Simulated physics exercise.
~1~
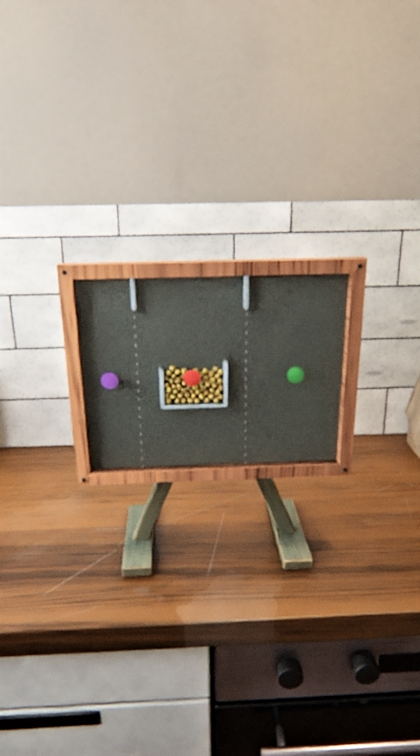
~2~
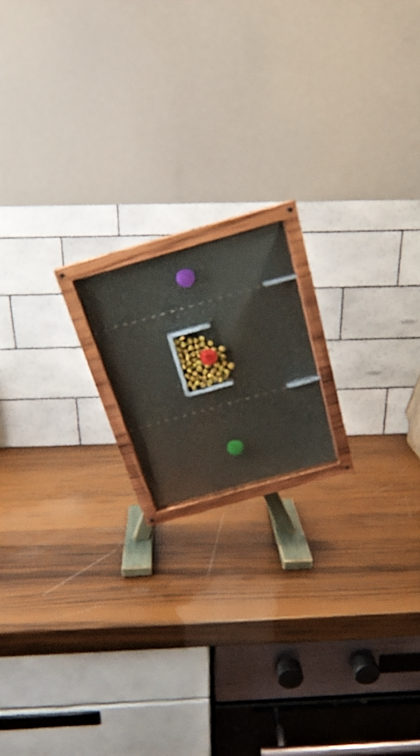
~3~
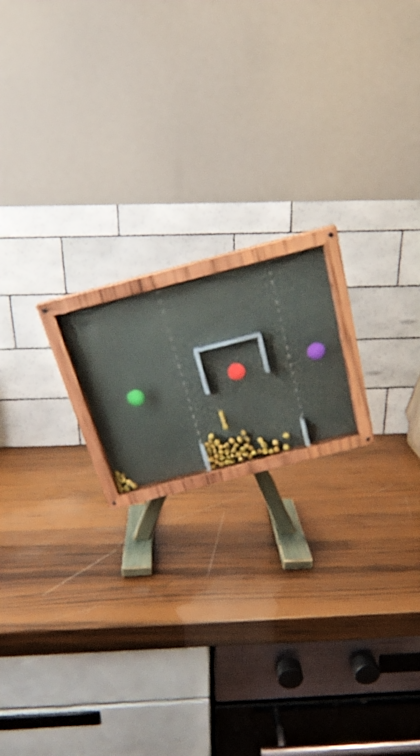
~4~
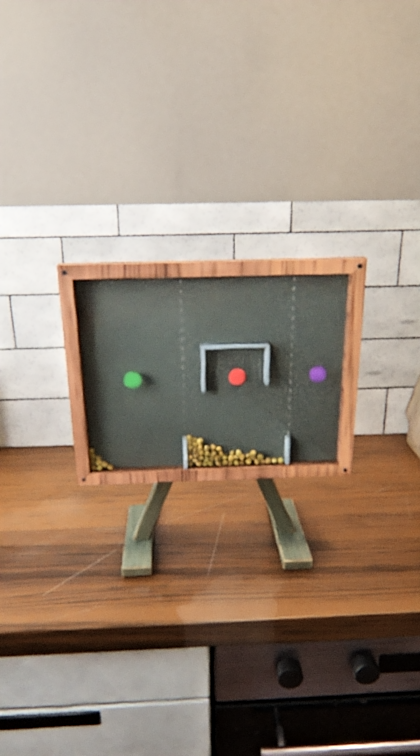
A flat, wood-framed case with a dark back stands on two greenish feet on a wooden kitchen counter, seen from the front against white tiles. Small yellowish beads fill an open-topped tray around a red sticker in the middle strip, with purple at left and green at right. The case turns clockwise, and the beads begin slumping toward the tray's open side. As it tips further, they pour out and gather along the lower edge. It ends upside down and level, most beads lying below the red sticker, a few in the green strip's left corner, and none under purple.
